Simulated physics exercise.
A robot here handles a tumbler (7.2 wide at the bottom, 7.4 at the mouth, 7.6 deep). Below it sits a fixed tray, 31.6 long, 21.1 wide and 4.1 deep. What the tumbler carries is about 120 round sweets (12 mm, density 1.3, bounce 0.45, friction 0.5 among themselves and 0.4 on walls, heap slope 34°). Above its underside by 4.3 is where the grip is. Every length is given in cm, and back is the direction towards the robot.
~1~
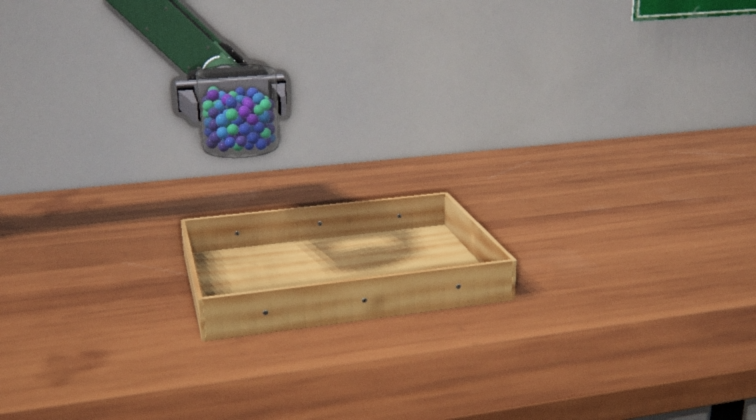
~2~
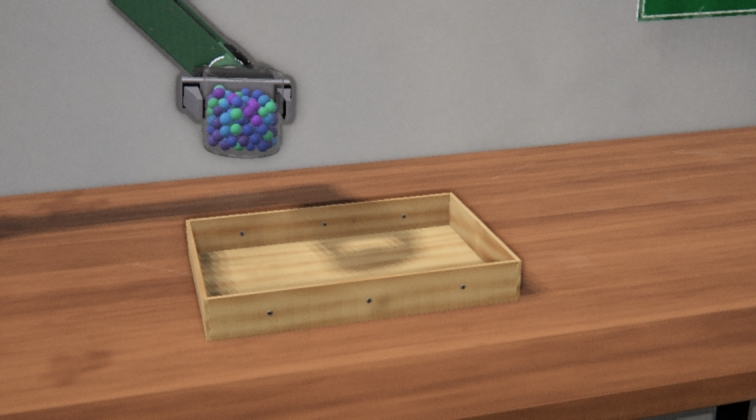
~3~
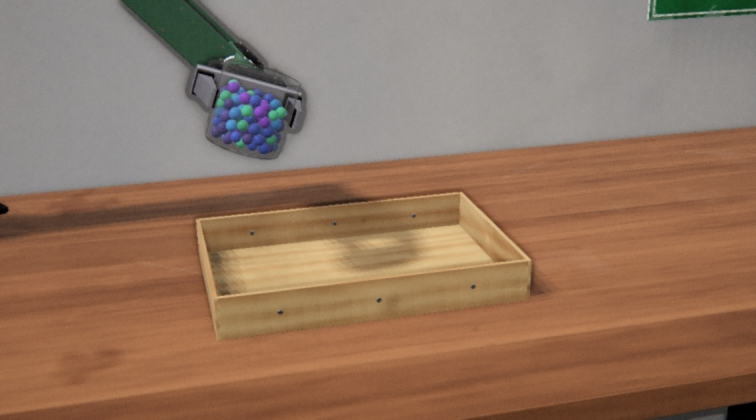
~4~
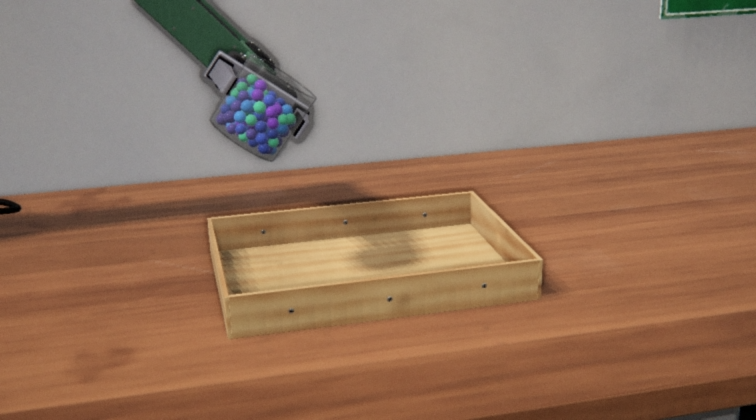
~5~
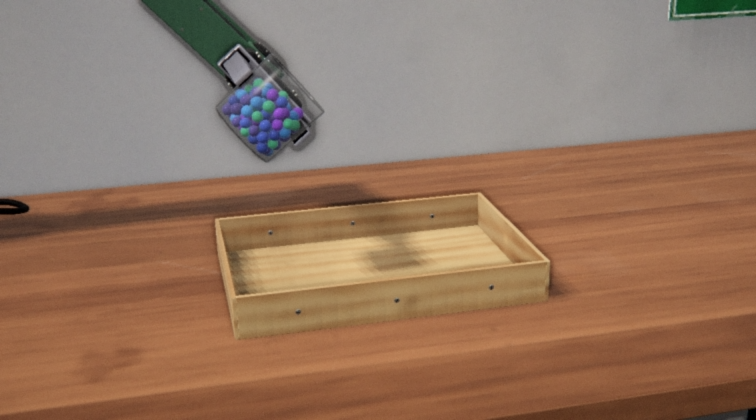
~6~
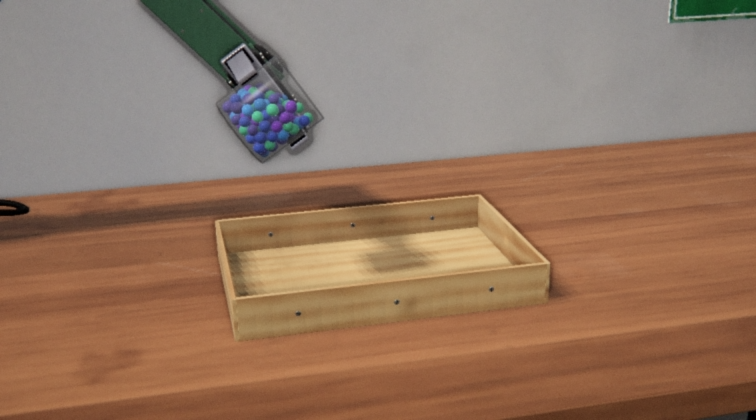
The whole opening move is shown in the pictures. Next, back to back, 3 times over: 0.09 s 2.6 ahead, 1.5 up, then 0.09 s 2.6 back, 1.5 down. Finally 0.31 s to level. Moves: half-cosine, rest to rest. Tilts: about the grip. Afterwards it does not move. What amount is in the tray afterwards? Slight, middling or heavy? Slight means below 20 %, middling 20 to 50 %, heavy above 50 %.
Middling.
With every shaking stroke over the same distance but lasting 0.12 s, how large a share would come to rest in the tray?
That change gives some 15 percent.
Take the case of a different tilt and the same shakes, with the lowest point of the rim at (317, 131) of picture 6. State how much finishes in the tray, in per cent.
About 80 per cent.
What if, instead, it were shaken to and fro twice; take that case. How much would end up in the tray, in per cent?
Roughly 30 percent.
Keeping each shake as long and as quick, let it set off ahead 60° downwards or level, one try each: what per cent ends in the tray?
I'd say close to 0 percent for the first and close to 20 percent for the second.
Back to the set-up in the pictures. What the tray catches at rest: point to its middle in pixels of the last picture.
Near (407, 268).
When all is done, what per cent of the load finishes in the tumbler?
Near 60 in a hundred.
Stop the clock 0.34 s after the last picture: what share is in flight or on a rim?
6 per cent.
Then, 0.34 s later, tilted 56° forward, highest piece 22 above the table; 102 in the tumbler, 15 in the tray, 8 in flight or on a rim.
Then, 0.68 s later, tilted 32° forward, highest piece 22 above the table; 75 in the tumbler, 48 in the tray, 2 in flight or on a rim.
Then, 1.05 s later, level, highest piece 22 above the table; 75 in the tumbler, 50 in the tray.
Then, 2.10 s later, level, highest piece 22 above the table; 75 in the tumbler, 50 in the tray.
At rest, 75 in the tumbler, 50 in the tray. That is 40 % in the tray.
